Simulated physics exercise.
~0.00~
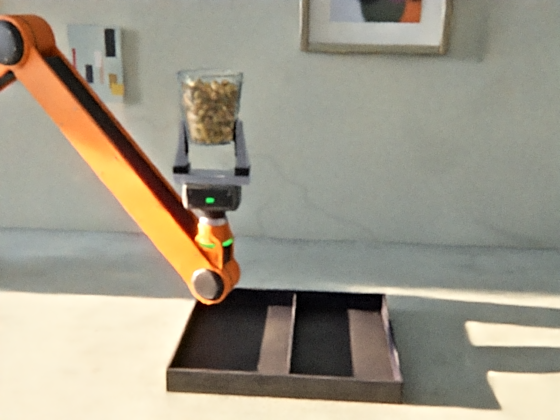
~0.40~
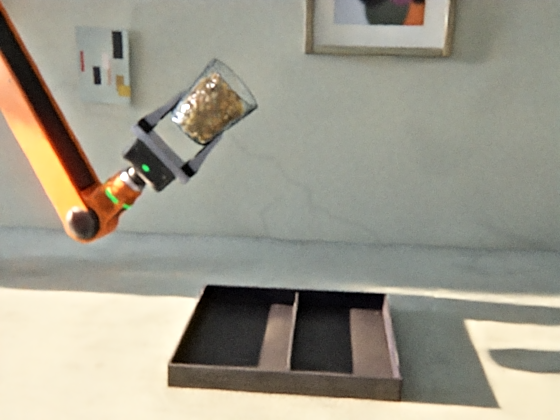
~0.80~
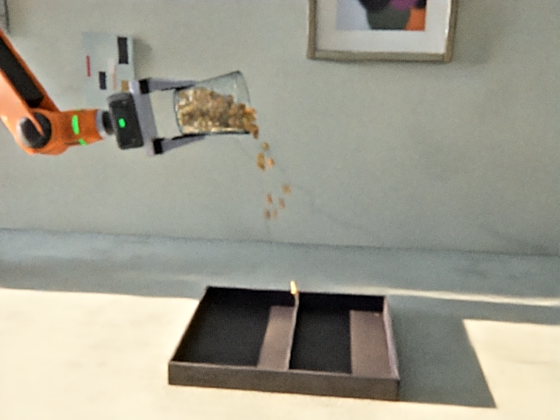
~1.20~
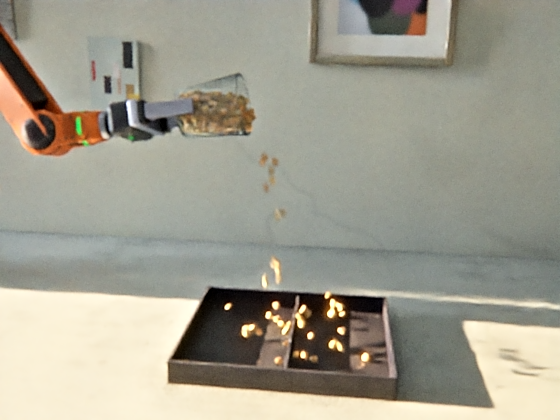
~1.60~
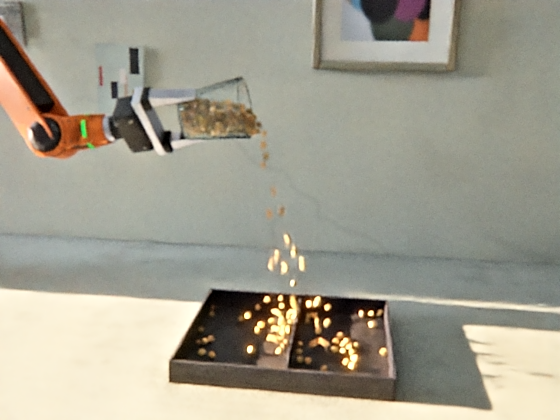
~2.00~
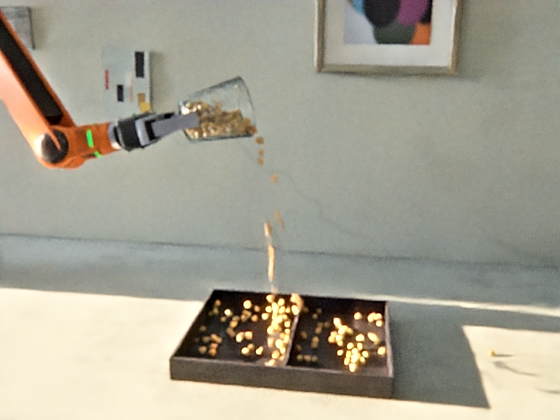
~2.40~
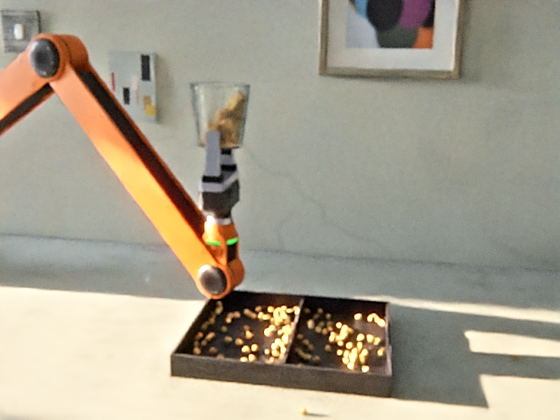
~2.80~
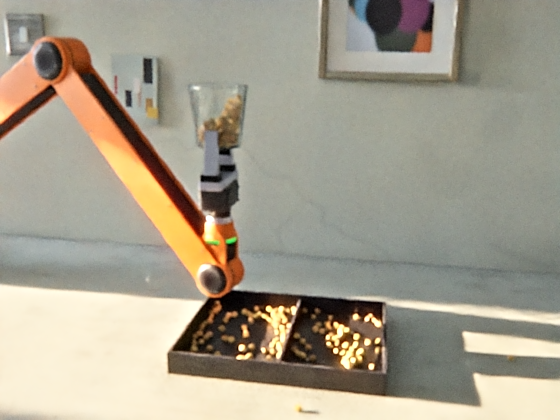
Orange robot arm tipping a clear cup, pouring dried chickpeas into a divided black tray, then righting it with some still inside.
